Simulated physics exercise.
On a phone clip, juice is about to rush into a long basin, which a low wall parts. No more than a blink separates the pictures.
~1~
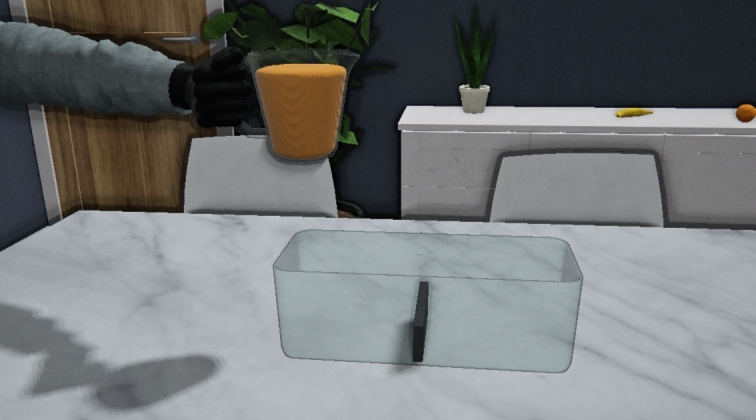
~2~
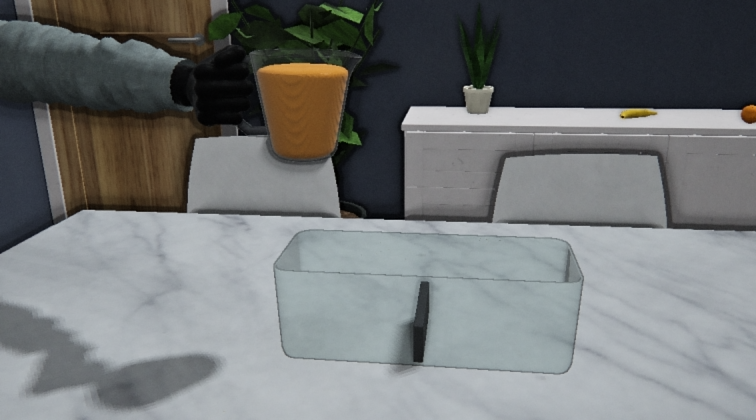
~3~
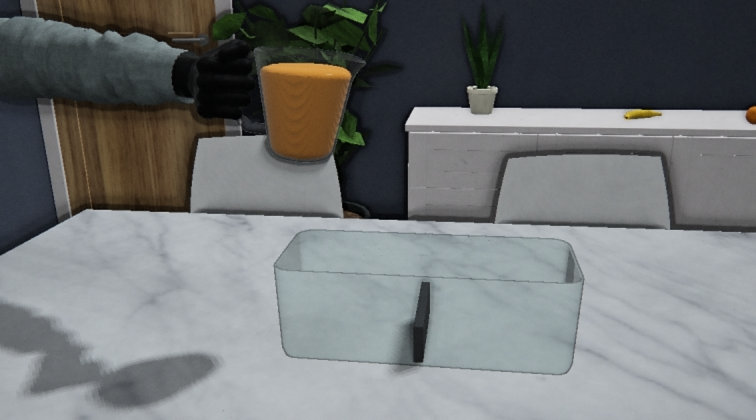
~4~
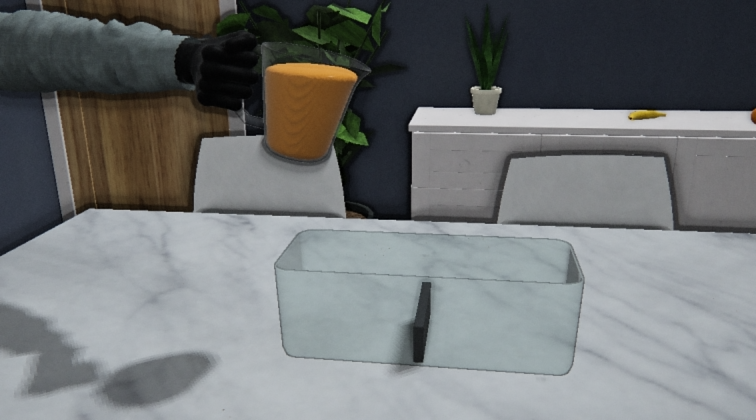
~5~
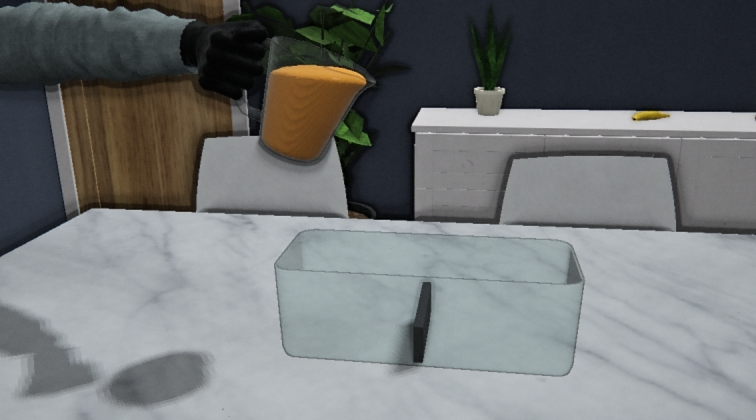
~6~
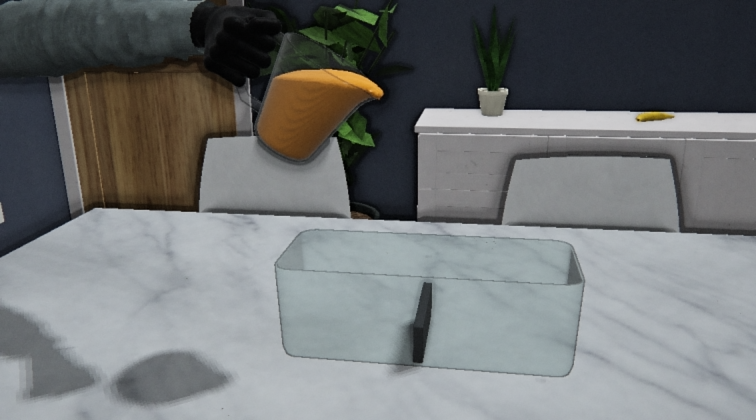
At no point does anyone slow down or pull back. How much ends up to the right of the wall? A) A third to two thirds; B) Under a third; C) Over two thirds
(A) A third to two thirds.
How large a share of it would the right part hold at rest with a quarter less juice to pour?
About 25 in a hundred.
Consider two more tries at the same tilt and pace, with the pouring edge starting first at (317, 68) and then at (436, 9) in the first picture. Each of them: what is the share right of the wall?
Near 5 per cent for the first start, near 90 per cent for the second.
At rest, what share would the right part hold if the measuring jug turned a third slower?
Estimate: Around 60 %.
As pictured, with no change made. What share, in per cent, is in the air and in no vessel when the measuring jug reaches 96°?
Around 35 %.
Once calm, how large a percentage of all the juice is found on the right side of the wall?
45 % or thereabouts.
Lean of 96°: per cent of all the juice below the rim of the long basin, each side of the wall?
Near 0 in a hundred left, near 20 in a hundred right.
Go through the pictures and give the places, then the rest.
The first frame shows tilt 0°; pouring edge (359, 55); surface from (259, 69) to (347, 69); the long basin's rim runs from (285, 250) to (574, 260); the wall's top is at (421, 303).
The second frame shows tilt 2°; pouring edge (361, 57); surface from (260, 68) to (349, 70).
The third frame shows tilt 6°; pouring edge (365, 62); surface from (264, 66) to (352, 72).
The fourth frame shows tilt 13°; pouring edge (371, 70); surface from (269, 67) to (359, 75).
The fifth frame shows tilt 22°; pouring edge (376, 82); surface from (274, 71) to (368, 78).
The sixth frame shows tilt 33°; pouring edge (379, 97); surface from (274, 83) to (369, 86); 2 per cent is over the edge.
A moment on, the measuring jug is tipped on its side and 44 per cent is still to pour, 1 is left of the wall and 20 right of it.
Next, the measuring jug is tipped right over and 4 per cent is still to pour, 42 is left of the wall and 42 right of it.
Then the measuring jug is tipped right over and 0 per cent is still to pour, 54 is left of the wall and 42 right of it.
Later the measuring jug is tipped right over and 0 per cent is still to pour, 54 is left of the wall and 43 right of it.
In the end 54 per cent lies left of the wall, 43 right of it and 3 outside.
